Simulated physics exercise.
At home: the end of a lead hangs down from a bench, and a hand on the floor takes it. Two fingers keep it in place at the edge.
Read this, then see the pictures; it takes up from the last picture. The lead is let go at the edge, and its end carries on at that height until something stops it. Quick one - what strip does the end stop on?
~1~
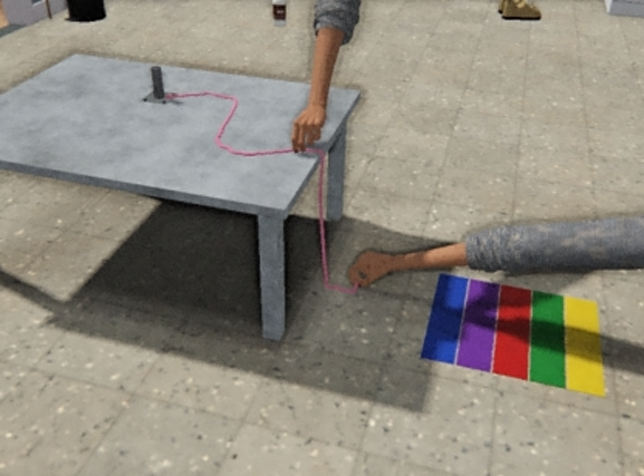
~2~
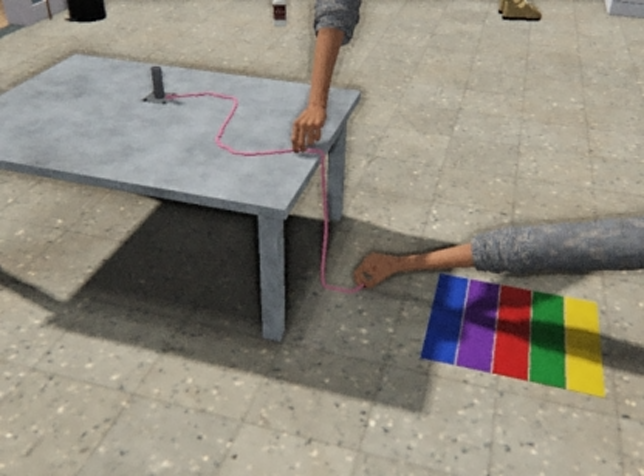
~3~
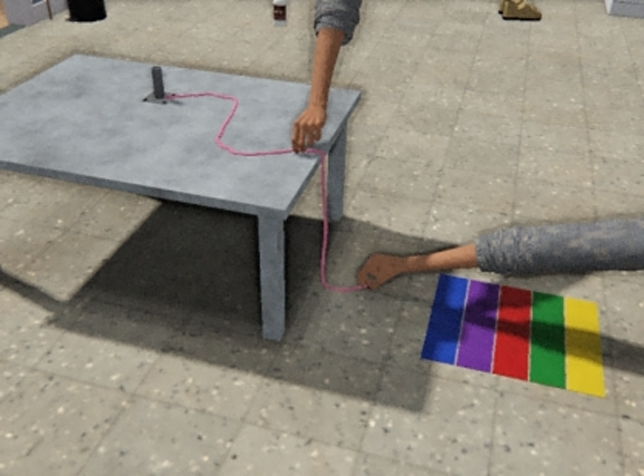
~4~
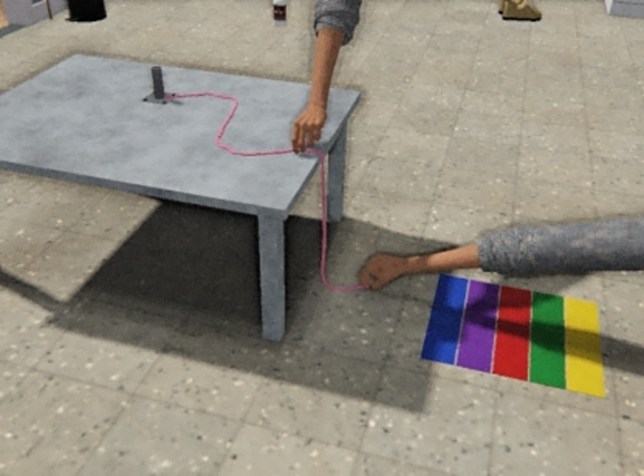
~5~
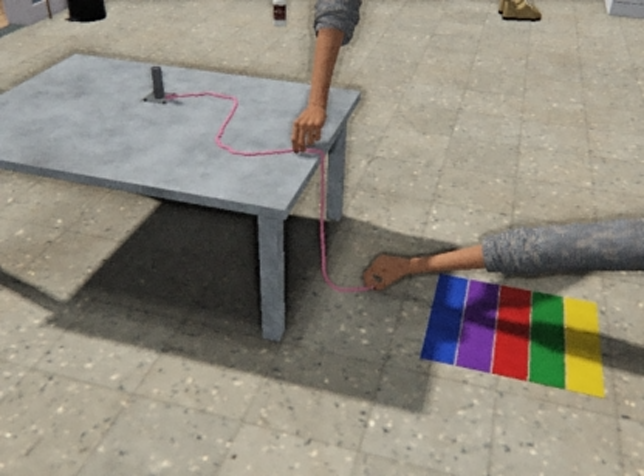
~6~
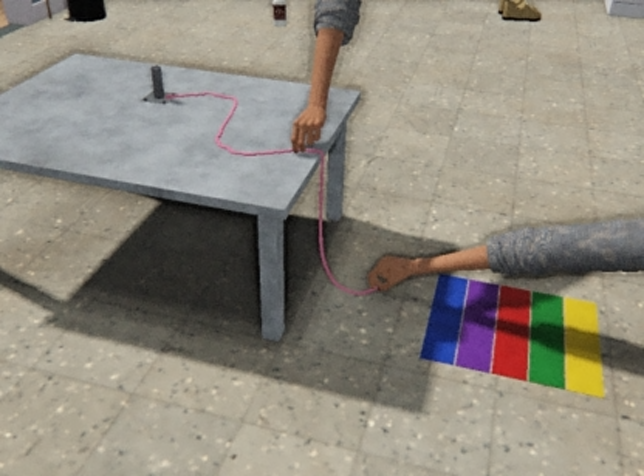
The yellow strip.
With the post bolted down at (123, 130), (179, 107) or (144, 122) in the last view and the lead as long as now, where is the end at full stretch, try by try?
The spots are near (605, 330), (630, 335) and (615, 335).
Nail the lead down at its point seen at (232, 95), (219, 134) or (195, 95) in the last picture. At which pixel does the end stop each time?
Approximately (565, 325), (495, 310) and (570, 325), respectively.
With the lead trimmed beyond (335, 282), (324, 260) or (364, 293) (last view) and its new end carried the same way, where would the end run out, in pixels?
In order, roughly (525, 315), (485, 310) and (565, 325).
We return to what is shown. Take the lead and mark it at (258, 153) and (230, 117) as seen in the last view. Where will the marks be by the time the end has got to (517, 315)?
(332, 181) and (261, 123), approximately.
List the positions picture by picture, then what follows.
In the first frame, end (357, 283); blue (441, 344); purple (476, 351); red (511, 358); green (548, 366); yellow (585, 374).
In the second frame, end (363, 285); lead through (200, 95) (232, 112) (220, 143) (289, 151) (325, 200) (323, 263).
In the third frame, end (366, 285).
In the fourth frame, end (368, 286); lead through (200, 95) (232, 112) (220, 143) (289, 152) (324, 200) (323, 263).
In the fifth frame, end (373, 287).
In the sixth frame, end (377, 288); lead through (199, 94) (232, 112) (220, 143) (288, 151) (321, 200) (325, 264).
Early on, end near (517, 315); over red.
Midway, end near (562, 324); over green.
At the end of the slack, end near (589, 329); over yellow. The yellow one.
